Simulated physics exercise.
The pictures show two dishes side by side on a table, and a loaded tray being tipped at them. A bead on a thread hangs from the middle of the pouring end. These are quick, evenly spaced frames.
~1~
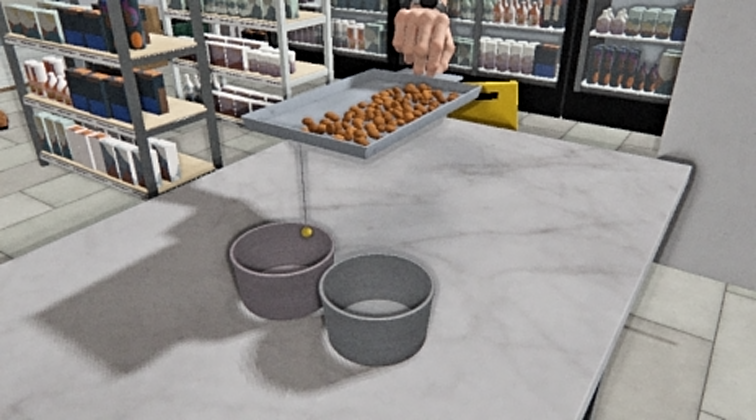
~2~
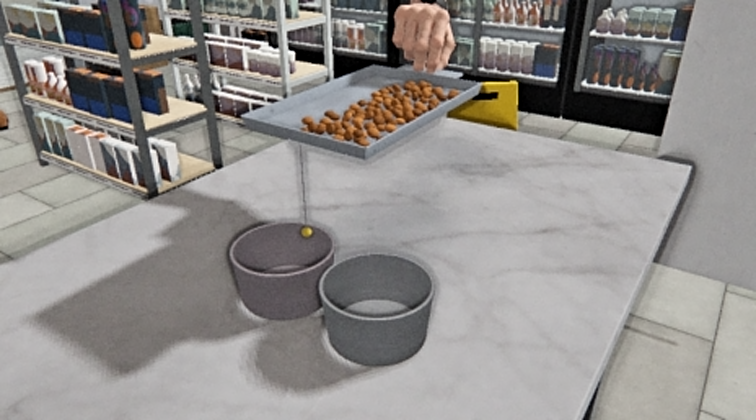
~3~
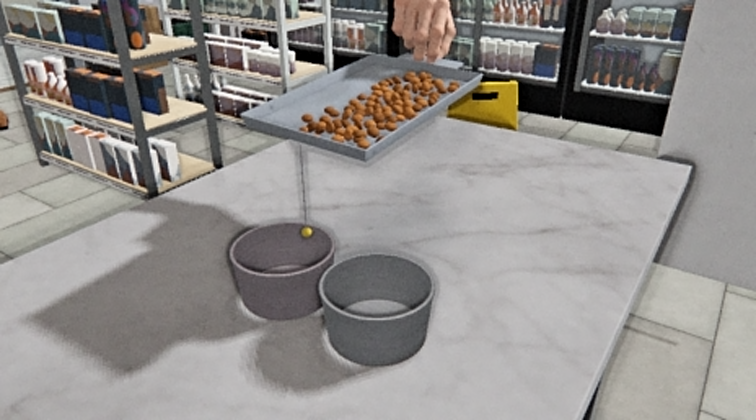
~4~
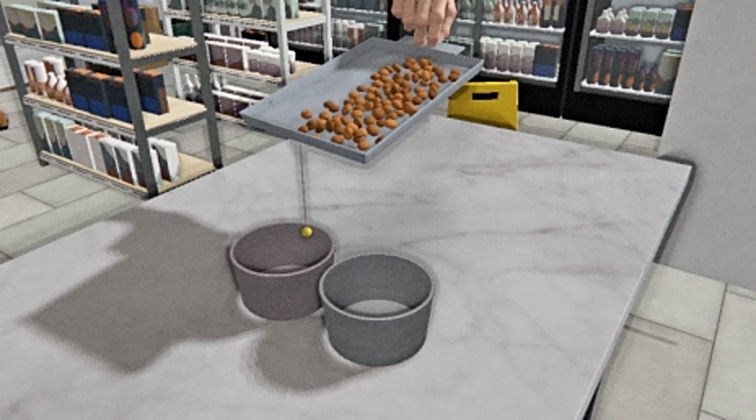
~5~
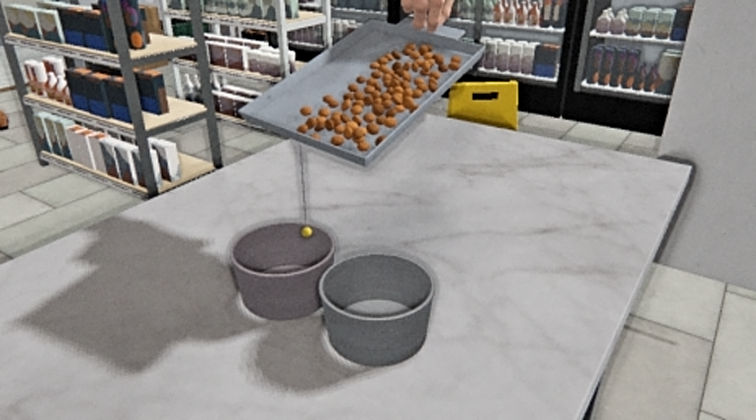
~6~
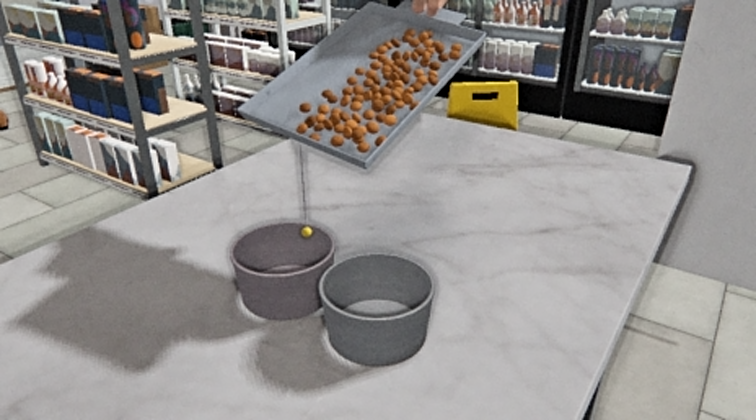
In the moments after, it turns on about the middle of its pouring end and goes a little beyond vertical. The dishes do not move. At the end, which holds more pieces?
The right-hand dish gets more.
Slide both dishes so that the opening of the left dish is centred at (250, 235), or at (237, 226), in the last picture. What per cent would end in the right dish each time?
First some 90, then 50 per cent.
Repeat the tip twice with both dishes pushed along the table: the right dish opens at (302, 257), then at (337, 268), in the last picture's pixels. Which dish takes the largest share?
First the right-hand dish, then the right one.
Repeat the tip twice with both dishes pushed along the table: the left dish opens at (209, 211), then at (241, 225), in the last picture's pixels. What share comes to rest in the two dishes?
In turn 0 and 60 in a hundred.
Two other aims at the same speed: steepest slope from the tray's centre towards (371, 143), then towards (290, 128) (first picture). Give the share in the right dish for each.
Roughly 90 per cent, and 0 per cent.
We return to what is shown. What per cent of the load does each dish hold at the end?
The left dish has 10 per cent, the right dish has 70.
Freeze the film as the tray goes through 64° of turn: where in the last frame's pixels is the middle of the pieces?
Roughly at (354, 131).
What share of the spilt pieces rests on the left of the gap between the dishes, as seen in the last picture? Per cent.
Close to 70 per cent.
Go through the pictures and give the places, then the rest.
Corners of the pouring end near (246, 116) and (365, 145), level; middle of the load near (390, 112), bits of cat kibble; left dish near (249, 290); right dish near (344, 333); bead on its thread near (307, 232), in the first frame.
Corners of the pouring end near (246, 115) and (365, 146), level; middle of the load near (390, 111), in the second frame.
Corners of the pouring end near (245, 114) and (365, 148), tipped barely, lowest at the right corner; middle of the load near (390, 106), in the third frame.
Corners of the pouring end near (244, 112) and (365, 152), tipped a little, lowest at the right corner; middle of the load near (390, 99), in the fourth frame.
Corners of the pouring end near (243, 110) and (365, 155), tipped clearly, lowest at the right corner; middle of the load near (389, 92), in the fifth frame.
Corners of the pouring end near (242, 108) and (365, 158), tipped clearly, lowest at the right corner; middle of the load near (389, 86); left dish near (249, 290); right dish near (344, 333), in the sixth frame.
Shortly afterwards, tray tipped steeply; all but a few on the tray; a little in the air.
Next, tray tipped past a quarter turn; near a quarter on the tray; near half in the right dish; a little in the left dish; a little outside both; a little in the air.
Some moments later, tray tipped past a quarter turn; the bulk in the right dish; a little in the left dish; a little outside both.
In the end, tray tipped past a quarter turn; the bulk in the right dish; a little in the left dish; a little outside both.
